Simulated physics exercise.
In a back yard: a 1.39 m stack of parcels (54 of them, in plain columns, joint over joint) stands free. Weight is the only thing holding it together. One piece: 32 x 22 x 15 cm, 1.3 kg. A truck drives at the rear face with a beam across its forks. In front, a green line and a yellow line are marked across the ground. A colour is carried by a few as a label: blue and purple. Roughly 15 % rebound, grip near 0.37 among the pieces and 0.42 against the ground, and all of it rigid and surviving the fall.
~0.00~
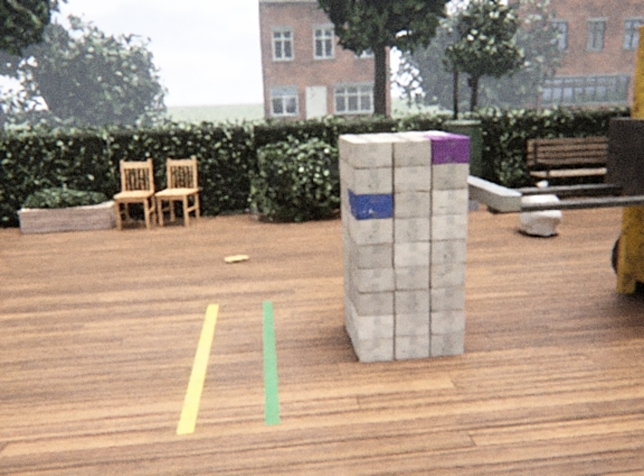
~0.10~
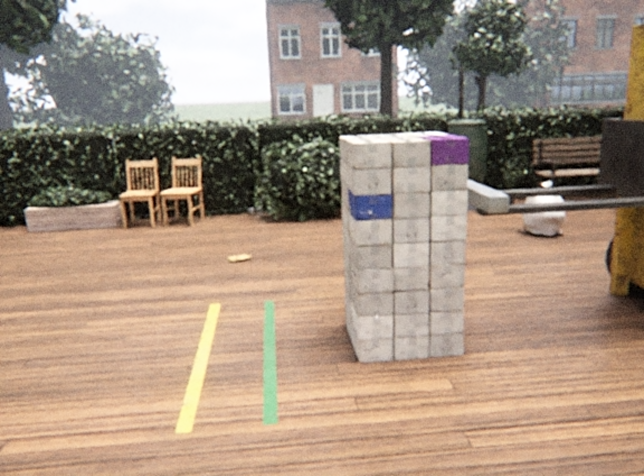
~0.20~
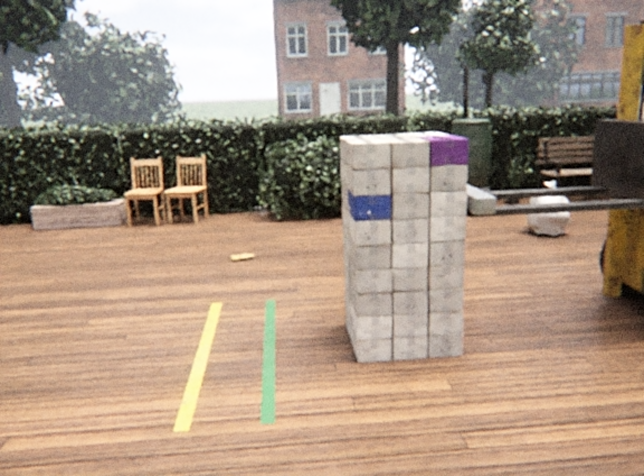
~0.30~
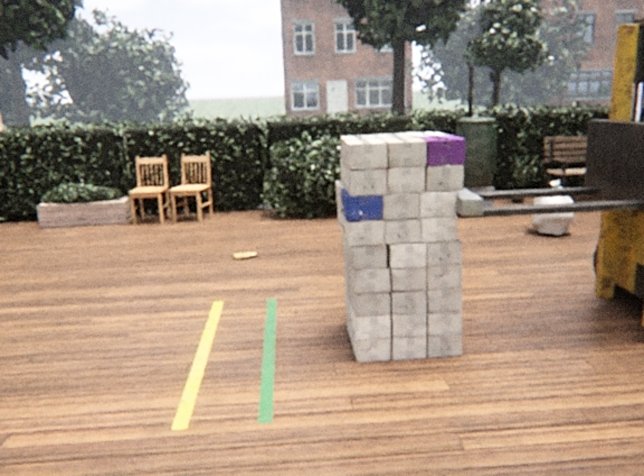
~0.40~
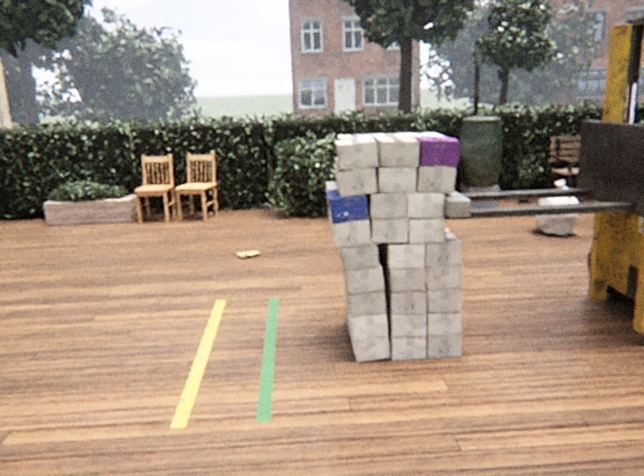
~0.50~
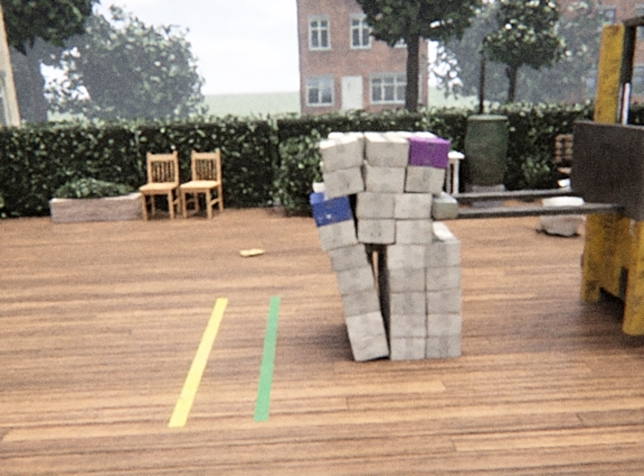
The clip opens on a column of pale blocks, one blue and one purple, standing on a wooden deck as a yellow machine's beam closes in from the right. The beam presses into the upper part, shoving blocks left, and the left column leans outward as a dark gap opens beside it.
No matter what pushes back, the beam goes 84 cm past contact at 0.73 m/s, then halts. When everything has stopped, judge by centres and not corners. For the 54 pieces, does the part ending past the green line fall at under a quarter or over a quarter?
It falls at upwards of a quarter.
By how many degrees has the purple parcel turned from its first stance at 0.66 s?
Something like 10°, more or less.
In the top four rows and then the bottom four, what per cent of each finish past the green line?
70% and 10%.
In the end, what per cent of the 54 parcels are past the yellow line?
Share past the line: Some 20 %.
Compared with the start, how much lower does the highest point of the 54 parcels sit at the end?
Roughly 62 centimetres lower at the end.
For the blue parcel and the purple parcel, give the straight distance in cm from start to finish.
Net shift, middle to middle: Blue 190 cm, purple 110 cm.
By 0.66 s, none of the 54 parcels past the green line, 38 disturbed; blue parcel tilted 21°; purple parcel tilted 8°.
By 0.92 s, 6 of the 54 parcels past the green line; blue parcel tilted 50°, 30 cm lower; purple parcel tilted 18°.
By 1.22 s, 14 of the 54 parcels past the green line; blue parcel on its side; purple parcel tilted 9°.
By 1.84 s, 23 of the 54 parcels past the green line; blue parcel upside down; purple parcel 68 cm lower.
When it is over (3.1 s), 23 of the 54 parcels past the green line; blue parcel upside down; purple parcel tilted 38°, 76 cm lower. That is 43 per cent. In pixels of the last frame, middles, blue parcel near (120, 353), purple parcel near (321, 279).
